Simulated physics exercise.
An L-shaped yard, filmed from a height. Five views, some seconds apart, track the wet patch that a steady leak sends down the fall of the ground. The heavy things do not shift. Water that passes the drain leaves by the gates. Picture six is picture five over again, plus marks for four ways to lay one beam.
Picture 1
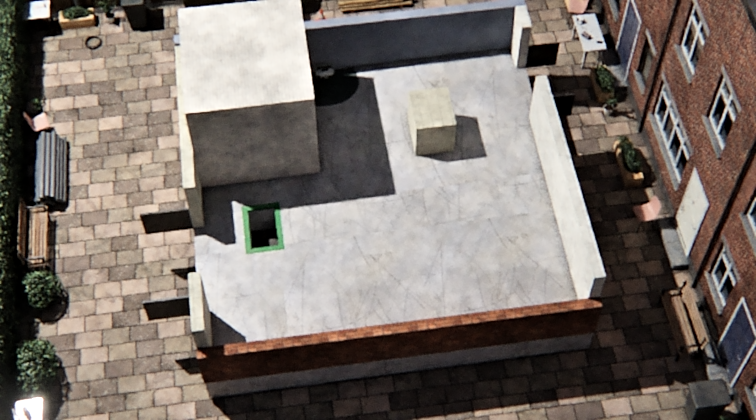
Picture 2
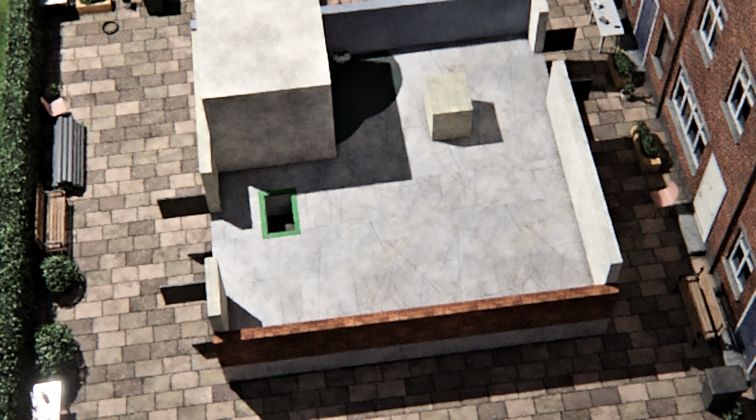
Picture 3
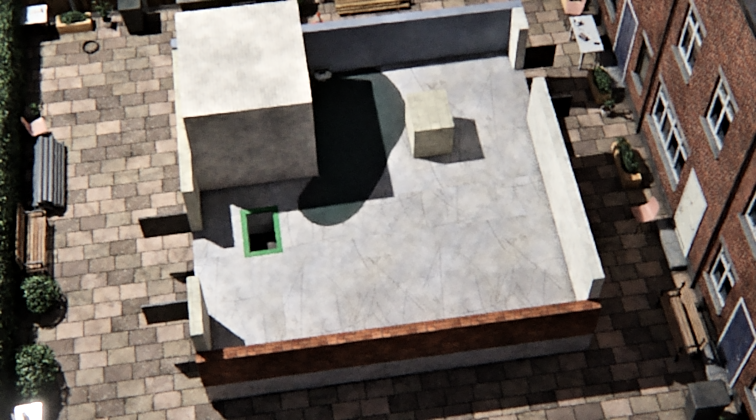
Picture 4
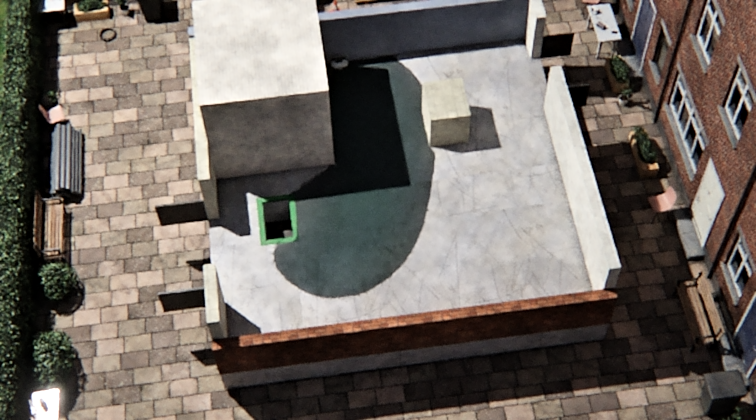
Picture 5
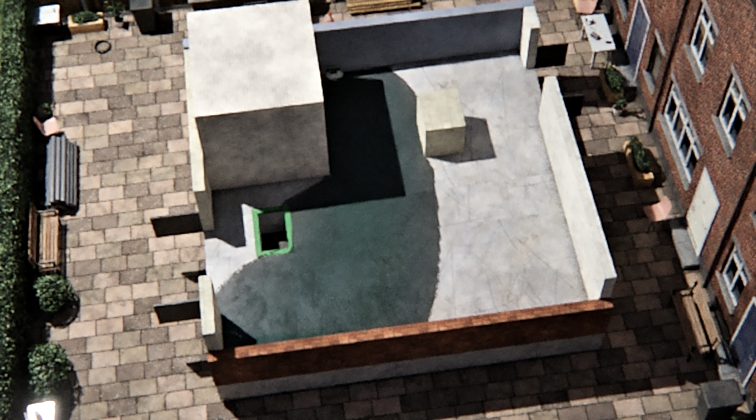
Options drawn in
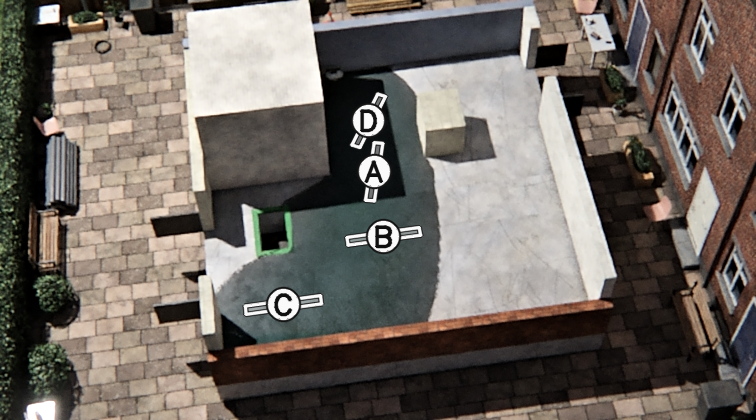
The video shows a walled, L-shaped yard from above as dark water spreads from near the top wall, curves around the large pale block, reaches the green-edged drain pit, and covers the lower left ground toward the brick-topped wall.
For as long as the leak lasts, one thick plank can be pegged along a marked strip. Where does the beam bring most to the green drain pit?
Best: B.
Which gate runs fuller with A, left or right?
The left one.
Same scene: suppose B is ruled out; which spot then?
It is A.
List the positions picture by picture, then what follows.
Outfall at (324, 67); green drain pit at (263, 228); open gate at (207, 267); open gate at (522, 93); water covers 2 % of the ground and shows as far out as (316, 102); green drain pit still dry.
Water covers 7 % of the ground and shows as far out as (339, 134); green drain pit still dry.
Water covers 15 % of the ground and shows as far out as (326, 220); green drain pit still dry.
Water covers 31 % of the ground and shows as far out as (342, 292); green drain pit taking water.
Water covers 46 % of the ground and shows as far out as (223, 339); green drain pit taking water.
On the marked copy, A from (370, 200) to (378, 143); B from (347, 241) to (419, 231); C from (245, 310) to (321, 299); D from (355, 146) to (381, 95).
If A is chosen, about 17 % of the stream runs into the green drain pit, about 81 % out by the gates.
If B is chosen, about 28 % of the stream runs into the green drain pit, about 68 % out by the gates.
If C is chosen, about 10 % of the stream runs into the green drain pit, about 83 % out by the gates.
If D is chosen, about 12 % of the stream runs into the green drain pit, about 85 % out by the gates.
